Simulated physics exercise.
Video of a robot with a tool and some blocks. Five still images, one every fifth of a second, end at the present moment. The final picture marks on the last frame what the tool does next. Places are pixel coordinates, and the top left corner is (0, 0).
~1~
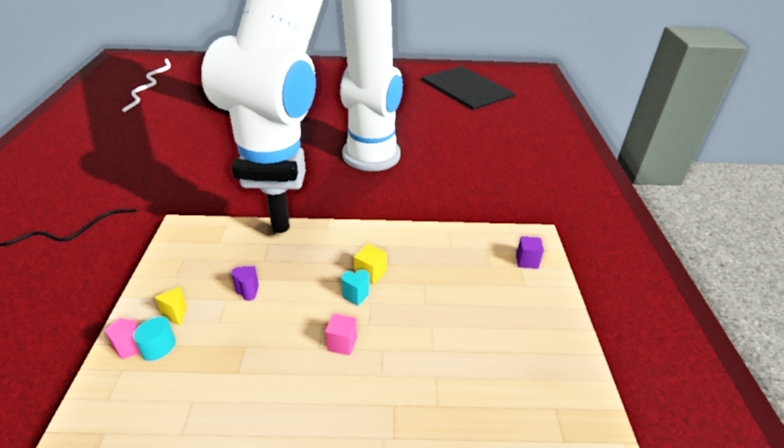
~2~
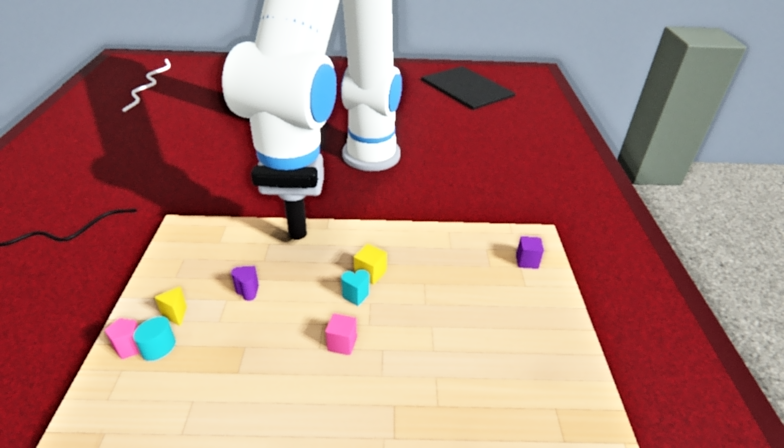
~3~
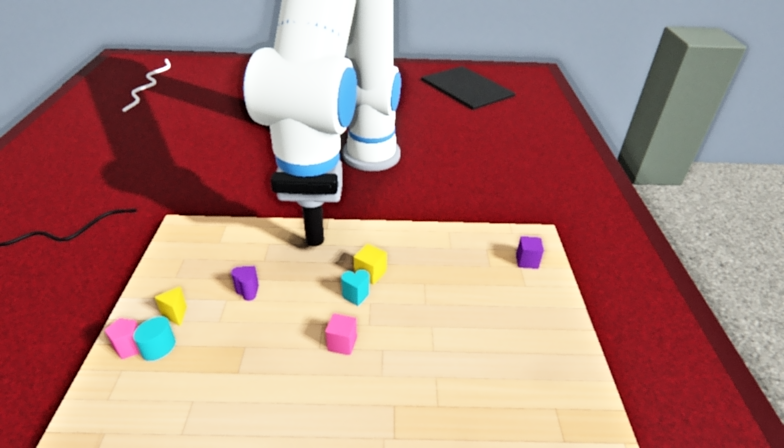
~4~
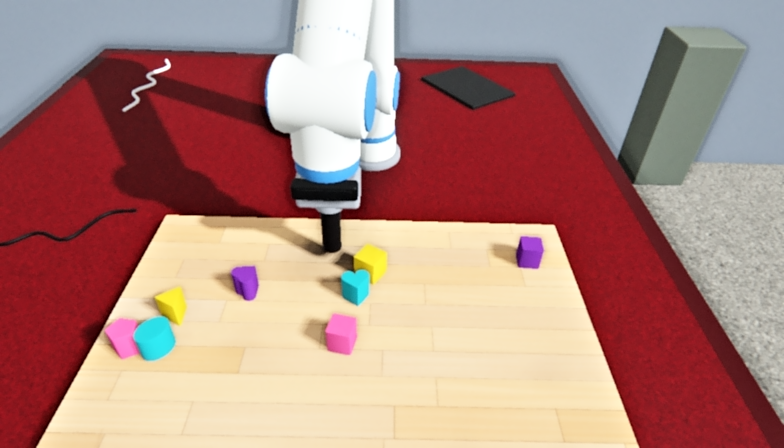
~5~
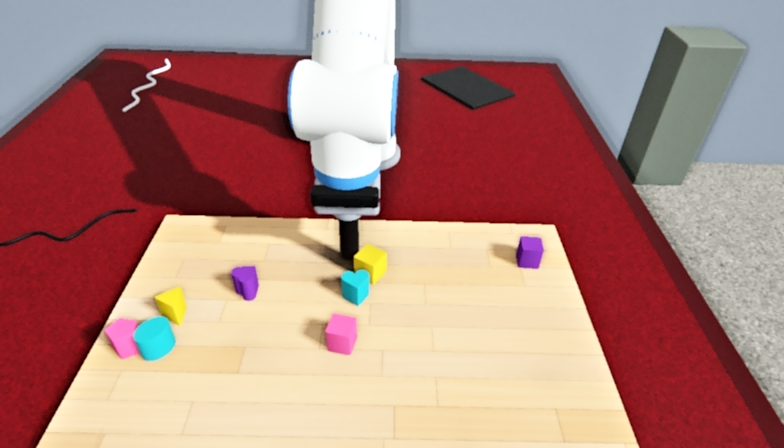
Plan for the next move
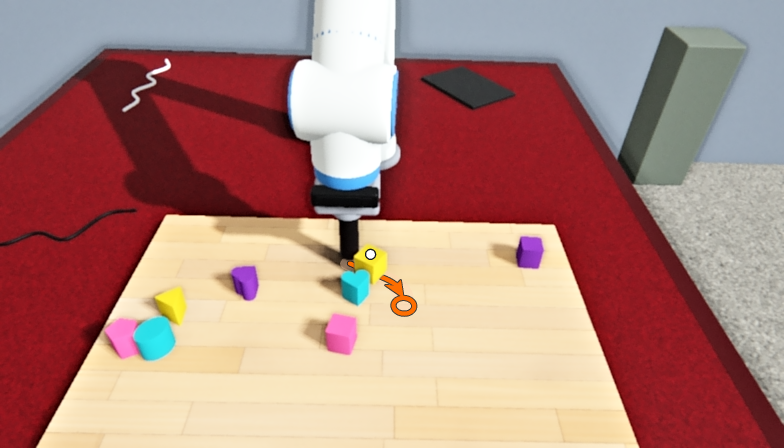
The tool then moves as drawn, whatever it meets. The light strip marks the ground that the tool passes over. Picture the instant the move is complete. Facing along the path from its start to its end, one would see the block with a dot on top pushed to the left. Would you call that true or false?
The statement is correct.
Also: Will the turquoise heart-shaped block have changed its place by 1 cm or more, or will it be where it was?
That block will keep its spot.
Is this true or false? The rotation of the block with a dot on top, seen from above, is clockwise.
The statement is false.
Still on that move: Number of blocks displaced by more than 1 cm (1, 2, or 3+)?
By the end of the path, one block has moved more than about a centimetre.
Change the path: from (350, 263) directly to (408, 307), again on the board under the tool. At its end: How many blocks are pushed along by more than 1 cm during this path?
The answer is one block, counting only moves over 1 cm.
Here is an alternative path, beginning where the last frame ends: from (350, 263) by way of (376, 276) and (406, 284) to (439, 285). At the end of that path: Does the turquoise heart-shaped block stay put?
In short: Yes.
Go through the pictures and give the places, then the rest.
The first picture shows tool tip (281, 228); block tops, turquoise heart-shaped block (356, 277); yellow four-sided block (371, 254).
The second picture shows tool (298, 234); blocks unchanged.
The third picture shows tool (315, 241); blocks unchanged.
The fourth picture shows tool (332, 247); blocks unchanged.
The fifth picture shows tool (350, 254); turquoise heart-shaped block (356, 277); yellow four-sided block (371, 254).
Path on the board, from (350, 263) over (373, 273) and (396, 285) to (404, 306); the dot is on the yellow four-sided block.
What follows on the original path. One third of the way, tool (374, 264); yellow four-sided block (393, 264).
Two thirds of the way, tool (397, 276); yellow four-sided block (418, 276).
At the end, tool (404, 296); turquoise heart-shaped block in place; yellow four-sided block (429, 285), turned 35° anticlockwise.
